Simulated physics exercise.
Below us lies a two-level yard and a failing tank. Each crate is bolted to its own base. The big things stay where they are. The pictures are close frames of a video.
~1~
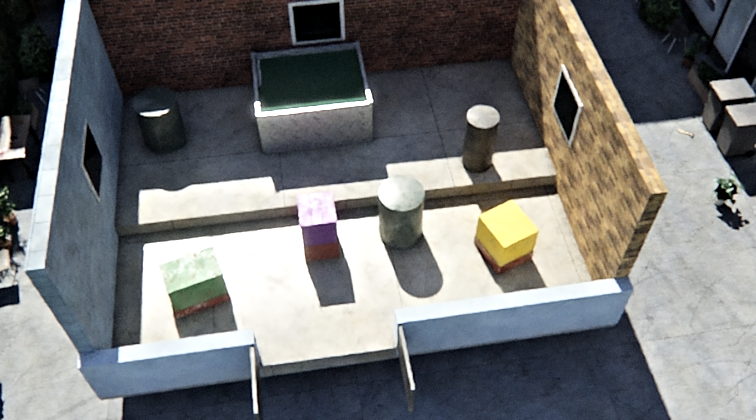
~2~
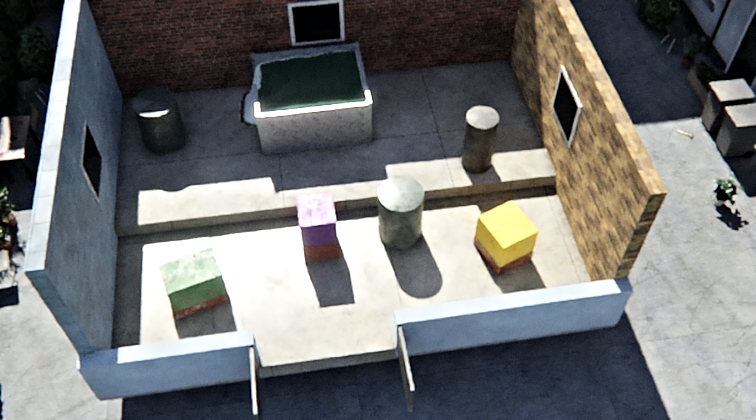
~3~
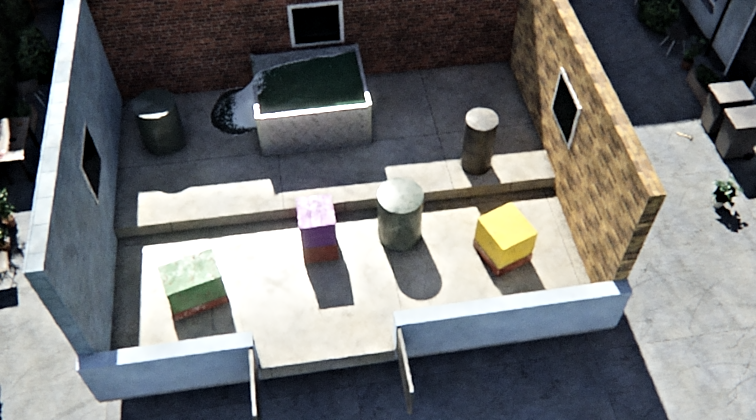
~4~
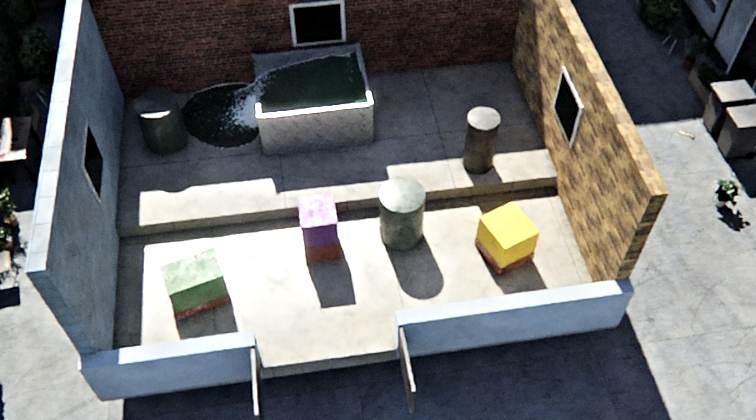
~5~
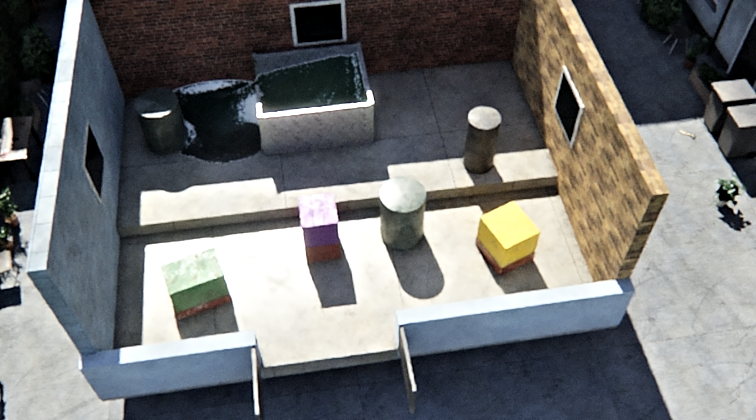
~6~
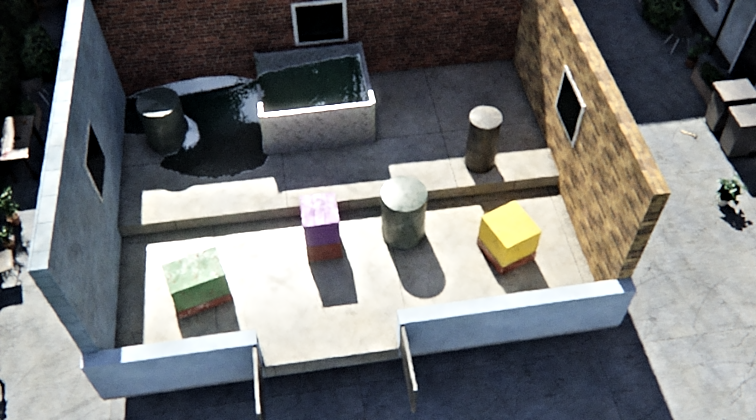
In a walled two-level yard, dark water pours from a tank and spreads left around a cylinder.
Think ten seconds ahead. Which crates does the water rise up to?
One by one: The purple crate escapes dry; the yellow crate escapes dry; the green crate is wetted.
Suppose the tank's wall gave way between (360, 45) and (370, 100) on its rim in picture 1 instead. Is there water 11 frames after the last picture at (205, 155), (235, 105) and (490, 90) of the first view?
One after the other: Not flooded, free of water, under water.
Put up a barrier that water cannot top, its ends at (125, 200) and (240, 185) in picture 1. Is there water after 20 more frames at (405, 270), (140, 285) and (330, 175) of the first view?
As listed: Not flooded, covered, awash.
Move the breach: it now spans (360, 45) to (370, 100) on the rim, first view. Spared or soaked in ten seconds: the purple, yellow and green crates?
In short: The purple one is spared, the yellow one is soaked, the green one is spared.
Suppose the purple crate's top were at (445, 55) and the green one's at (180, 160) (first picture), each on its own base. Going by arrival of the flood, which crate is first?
The green one.
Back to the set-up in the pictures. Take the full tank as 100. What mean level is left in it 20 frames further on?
Close to 38 %.
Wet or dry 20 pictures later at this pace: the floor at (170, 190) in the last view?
At that place: Covered.
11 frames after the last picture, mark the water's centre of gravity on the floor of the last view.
Roughly at (254, 130).
A moment on, water covers 15 % of the floor; the purple crate not reached, the yellow crate not reached, the green crate not reached.
Next, water covers 25 % of the floor; the purple crate not reached, the yellow crate not reached, the green crate water round its plinth.
Then, water covers 35 % of the floor; the purple crate water round its plinth, the yellow crate not reached, the green crate water round its plinth.
Later, water covers 70 % of the floor; the purple crate water round its plinth, the yellow crate water round its plinth, the green crate water round its plinth.
In the end, water covers 80 % of the floor; the purple crate stayed above the water, the yellow crate stayed above the water, the green crate was topped.
